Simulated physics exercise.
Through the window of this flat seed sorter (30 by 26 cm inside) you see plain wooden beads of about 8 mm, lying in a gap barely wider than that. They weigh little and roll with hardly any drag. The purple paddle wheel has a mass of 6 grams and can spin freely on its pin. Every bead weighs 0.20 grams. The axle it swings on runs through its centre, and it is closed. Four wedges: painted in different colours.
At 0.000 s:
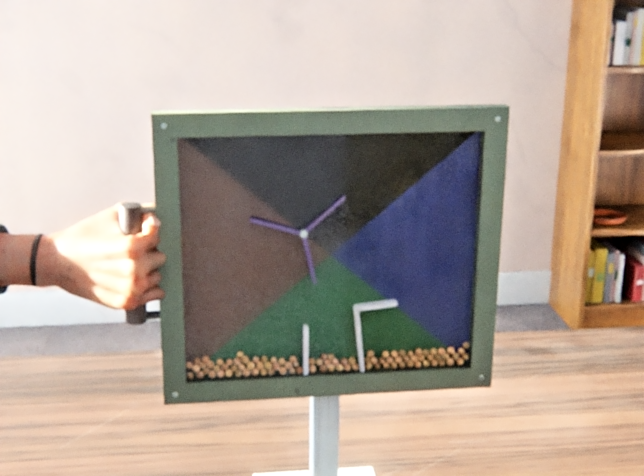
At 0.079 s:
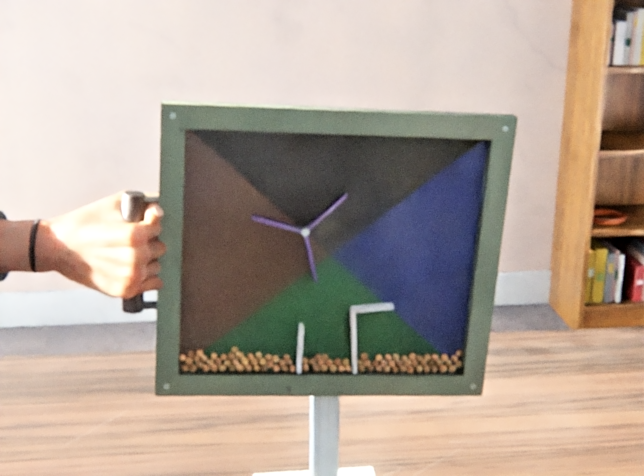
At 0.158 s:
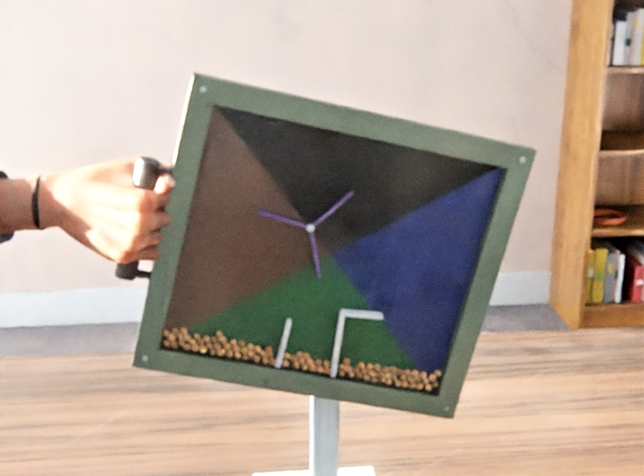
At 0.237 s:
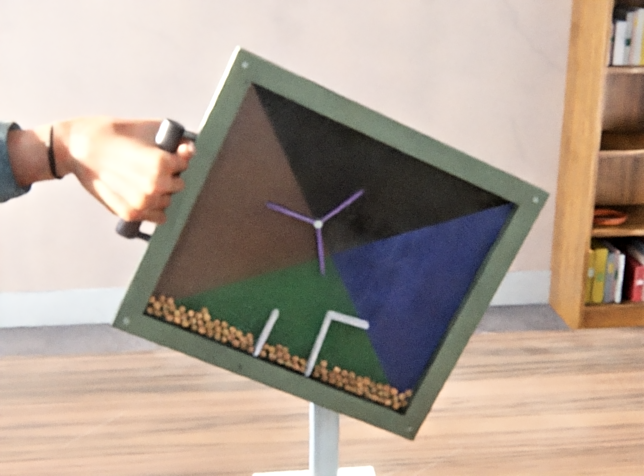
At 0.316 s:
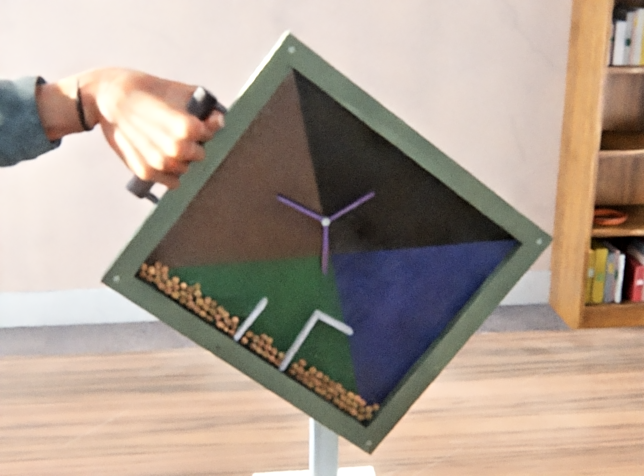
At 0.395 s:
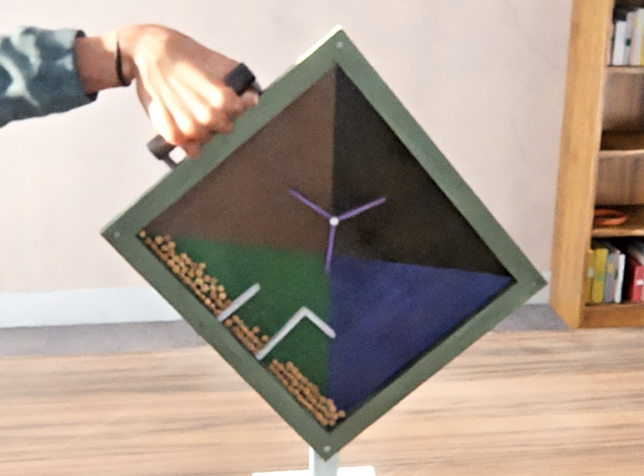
A green-framed panel holding small brown beads turns clockwise as a hand grips its handle.
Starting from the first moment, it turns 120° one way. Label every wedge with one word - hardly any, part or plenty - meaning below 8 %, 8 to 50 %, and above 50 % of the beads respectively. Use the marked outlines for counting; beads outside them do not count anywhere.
Blue - plenty. Green - hardly any. Black - part. Brown - hardly any.
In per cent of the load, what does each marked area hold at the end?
Tally: Blue wedge = 75; green wedge = 0; black wedge = 25; brown wedge = 0.
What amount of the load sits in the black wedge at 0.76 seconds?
I'd put it around 0 in a hundred.
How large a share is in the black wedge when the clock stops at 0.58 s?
I'd guess near 0 in a hundred.
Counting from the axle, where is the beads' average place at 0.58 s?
11 cm left, 4 cm below.
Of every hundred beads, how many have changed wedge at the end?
About 95 in a hundred.
After 0.58 s, it stands 79° clockwise; the beads' middle is 11 cm left of and 4 cm below the centre; blue 10 %, green 90 %.
After 0.76 s, it stands 106° clockwise; the beads' middle is 11 cm left of and level with the centre; blue 25 %, green 75 %.
After 0.92 s, it stands 120° clockwise; the beads' middle is 8 cm left of and 3 cm below the centre; blue 45 %, green 45 %, brown 10 %.
At rest by 3.0 s, it stands 120° clockwise; blue 75 %, green 0 %, black 25 %, brown 0 %.
